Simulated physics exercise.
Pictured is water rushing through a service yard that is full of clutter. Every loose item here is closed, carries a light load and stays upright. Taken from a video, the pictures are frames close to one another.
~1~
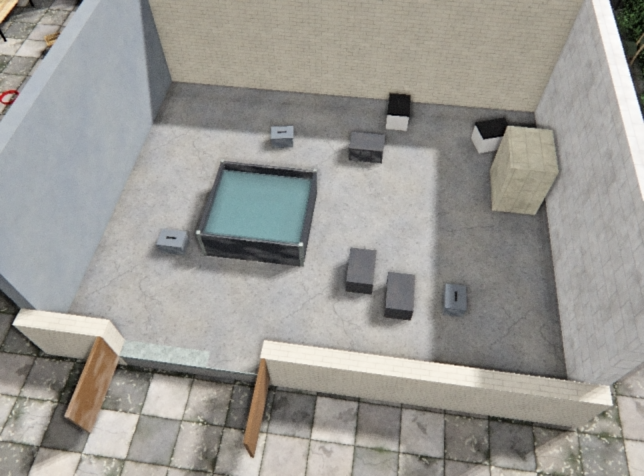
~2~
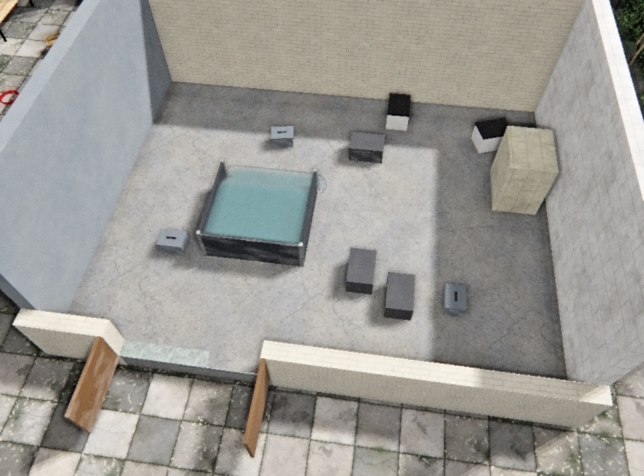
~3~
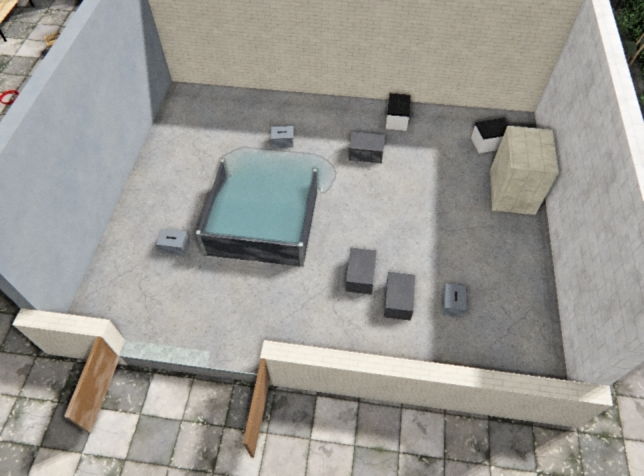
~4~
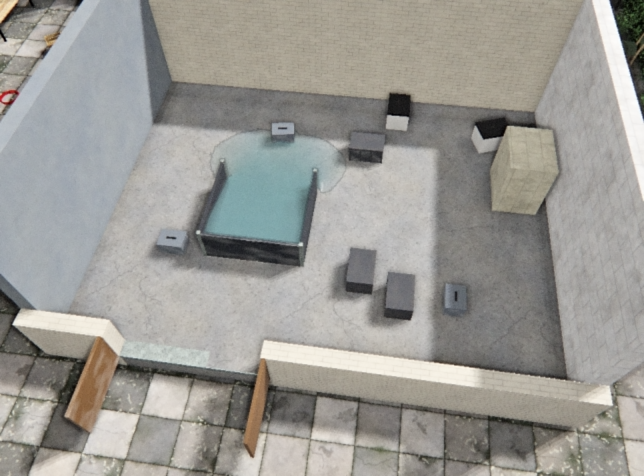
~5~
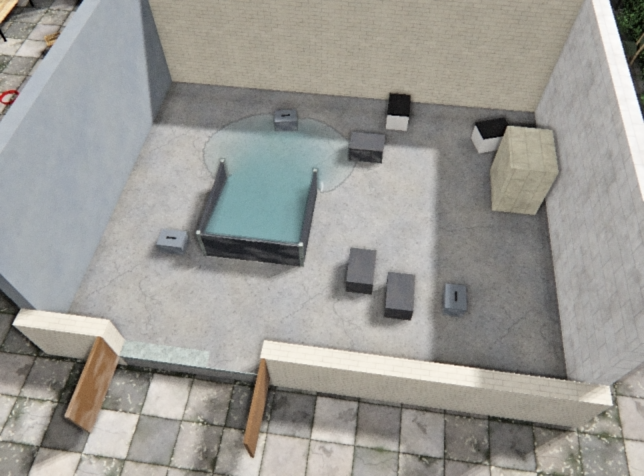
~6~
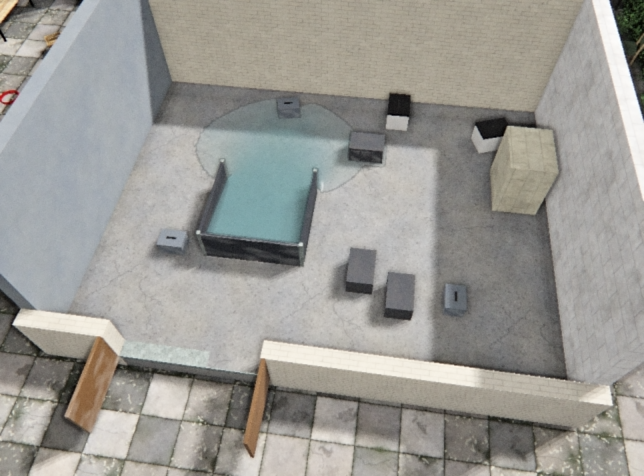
Water spread out from the open back of a dark-walled tank across the walled yard's grey floor, then nudged a small grey box a little toward the back wall, while the other boxes stayed put.
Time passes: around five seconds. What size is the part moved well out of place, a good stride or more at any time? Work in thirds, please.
My answer: One to two thirds.
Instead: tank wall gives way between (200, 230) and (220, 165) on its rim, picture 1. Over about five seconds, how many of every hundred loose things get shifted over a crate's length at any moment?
That should be close to 10 percent.
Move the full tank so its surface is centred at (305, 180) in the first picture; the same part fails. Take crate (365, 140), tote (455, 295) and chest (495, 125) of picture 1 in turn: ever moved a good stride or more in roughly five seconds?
Object by object, in turn: Travelled a good distance, lingered near its place, travelled a good distance.
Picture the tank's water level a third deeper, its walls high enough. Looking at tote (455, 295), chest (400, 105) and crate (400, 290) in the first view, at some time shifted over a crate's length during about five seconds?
In sequence: Fell short, went the distance and fell short.
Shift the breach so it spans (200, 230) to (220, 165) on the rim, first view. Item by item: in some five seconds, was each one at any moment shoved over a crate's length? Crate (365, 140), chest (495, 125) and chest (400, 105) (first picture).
Order as asked: Not sent that far; not sent that far; not sent that far.
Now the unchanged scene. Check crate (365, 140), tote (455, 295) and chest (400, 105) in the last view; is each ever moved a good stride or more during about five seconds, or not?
One, under that distance; two, under that distance; three, displaced that much.
A moment on, 1 of 8 are well off their spots; 1 afloat.
Next, 1 of 8 are well off their spots; 1 afloat.
Later, 2 of 8 are well off their spots; 2 afloat.
In the end, 3 of 8 are well off their spots, and 3 have been at some point; 3 afloat.
